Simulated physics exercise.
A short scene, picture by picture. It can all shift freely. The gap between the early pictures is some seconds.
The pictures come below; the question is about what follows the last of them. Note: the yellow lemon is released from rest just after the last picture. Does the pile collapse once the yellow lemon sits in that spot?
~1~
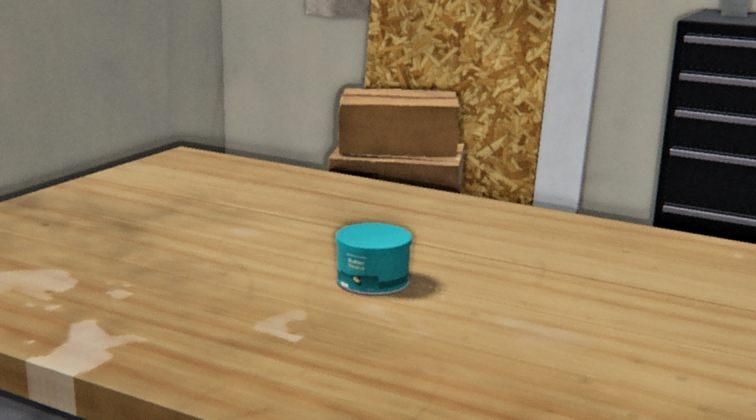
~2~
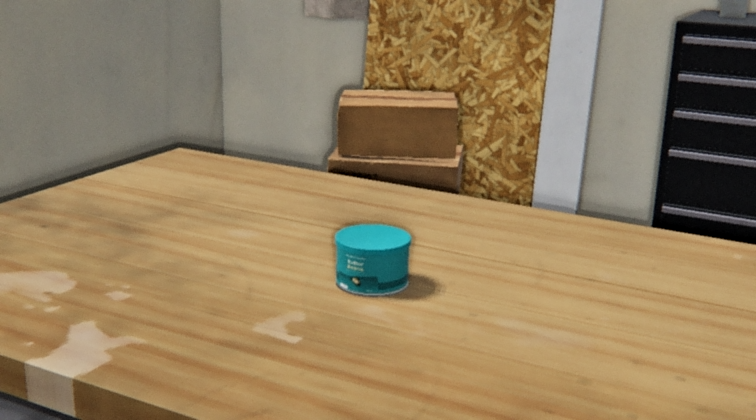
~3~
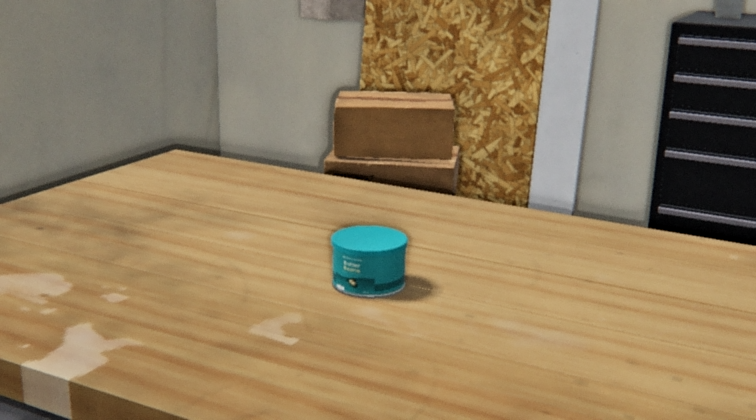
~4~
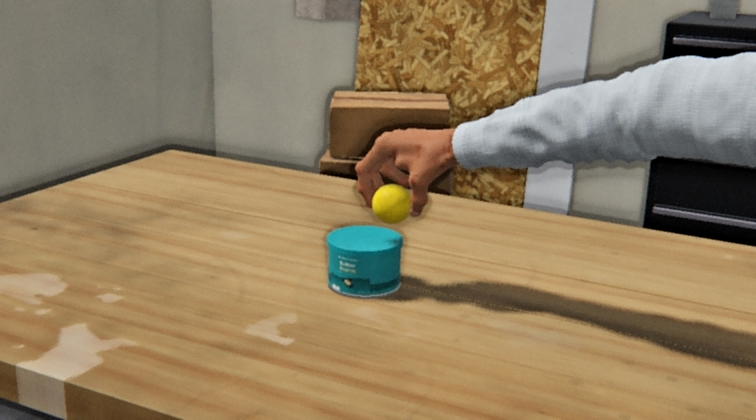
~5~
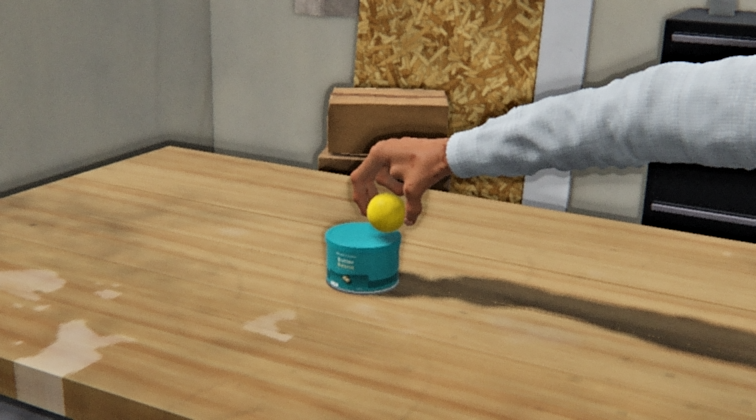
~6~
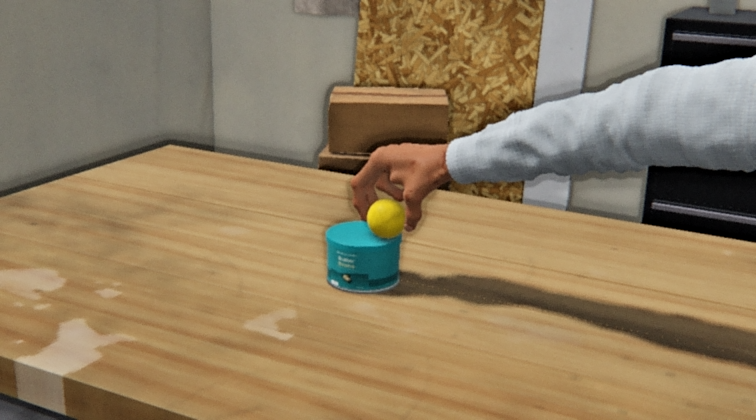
It stays put.
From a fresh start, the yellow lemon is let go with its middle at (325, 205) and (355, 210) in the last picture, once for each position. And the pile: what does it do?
Attempt one, the pile falls over; attempt two, it survives.
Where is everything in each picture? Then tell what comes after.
The last thing is not in view yet; turquoise tub (374, 259), in the first frame.
The last thing is not in view yet; turquoise tub (373, 260), in the second frame.
The last thing is not in view yet; turquoise tub (369, 261), in the third frame.
Coming down; yellow lemon (392, 204); turquoise tub (365, 261), in the fourth frame.
Coming down; yellow lemon (387, 212); turquoise tub (363, 258), in the fifth frame.
Set down, still held; yellow lemon (387, 219); turquoise tub (363, 257), in the sixth frame.
Then, 0.70 s on from there, no change.
Then, 1.60 s on from there, yellow lemon resting near (387, 219).
In the end, both unmoved. At the end, from the last picture's camera, yellow lemon near (387, 219). The pile holds.
